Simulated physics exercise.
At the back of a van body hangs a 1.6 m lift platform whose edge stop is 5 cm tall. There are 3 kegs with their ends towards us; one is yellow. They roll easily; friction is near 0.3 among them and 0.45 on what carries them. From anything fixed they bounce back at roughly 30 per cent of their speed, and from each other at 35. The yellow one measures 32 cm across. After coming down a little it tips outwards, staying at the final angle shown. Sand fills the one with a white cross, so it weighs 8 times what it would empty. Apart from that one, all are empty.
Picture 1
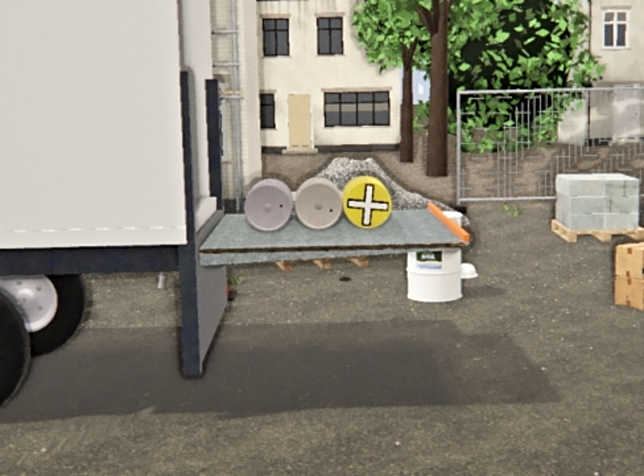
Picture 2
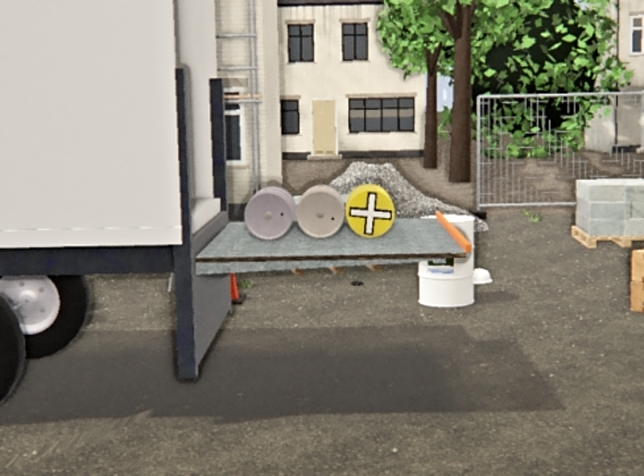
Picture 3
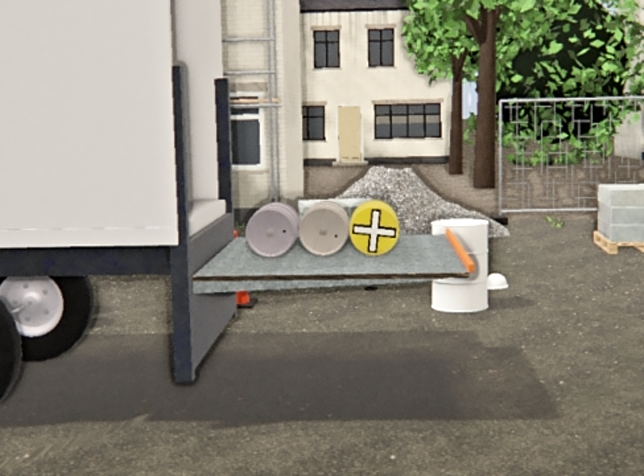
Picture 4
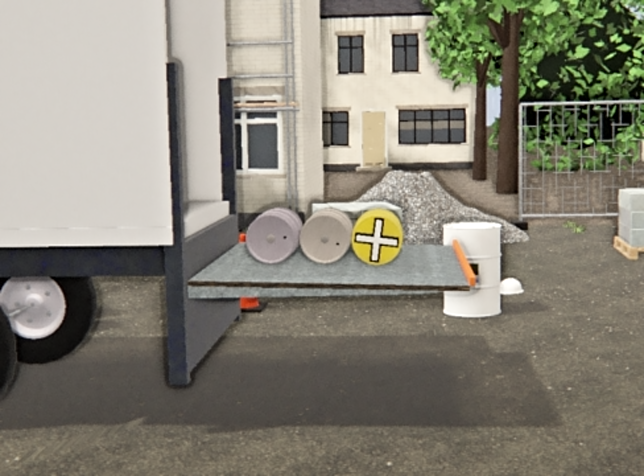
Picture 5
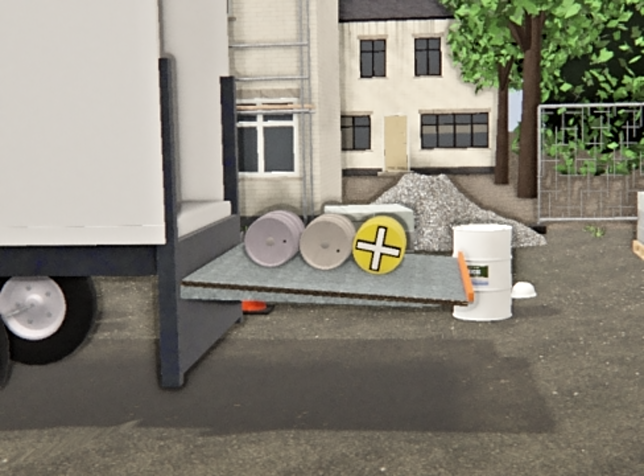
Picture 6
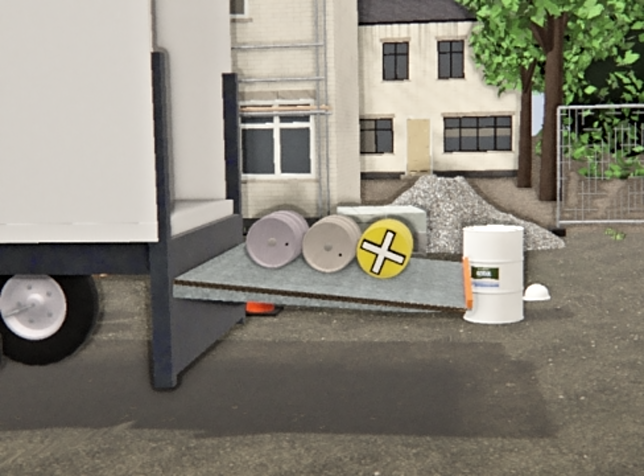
A truck's lift platform carrying three kegs, the right one yellow with a white cross, lowered a little and then tilted down at its outer end, while the yellow keg turned slightly clockwise.
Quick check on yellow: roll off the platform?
Honestly, it doesn't get away.
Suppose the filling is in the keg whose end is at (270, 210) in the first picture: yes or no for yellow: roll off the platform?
Lab note: In that case, yellow - yes, it would.
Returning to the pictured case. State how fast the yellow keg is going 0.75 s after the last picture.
0.6 m/s or so.
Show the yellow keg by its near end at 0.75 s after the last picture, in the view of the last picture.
Roughly at (433, 257) in the last picture.
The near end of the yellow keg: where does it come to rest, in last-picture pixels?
Look near pixel (448, 259).
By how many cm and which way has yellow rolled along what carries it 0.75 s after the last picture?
Yellow 30 right.
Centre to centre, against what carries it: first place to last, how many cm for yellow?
The yellow one comes to about 40.
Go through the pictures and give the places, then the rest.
Yellow (368, 205); plate level; stop at (467, 239); white cross at (368, 205), in the first frame.
Yellow (371, 214); plate level, in the second frame.
Yellow (374, 232); plate level, in the third frame.
Yellow (377, 241); plate tilted 2°; stop at (473, 282), in the fourth frame.
Yellow (378, 249); plate tilted 4°, in the fifth frame.
Yellow (383, 253); plate tilted 6°; stop at (470, 304), in the sixth frame.
Another 0.75 s on from the last picture, yellow is on the plate, 20 cm from the stop, rolling right; 0 gone from the plate.
Another 1.55 s on from the last picture, yellow is on the plate, 15 cm from the stop; 0 gone from the plate.
In the end (2.55 s after the last picture), yellow is on the plate, 10 cm from the stop; 0 gone from the plate.
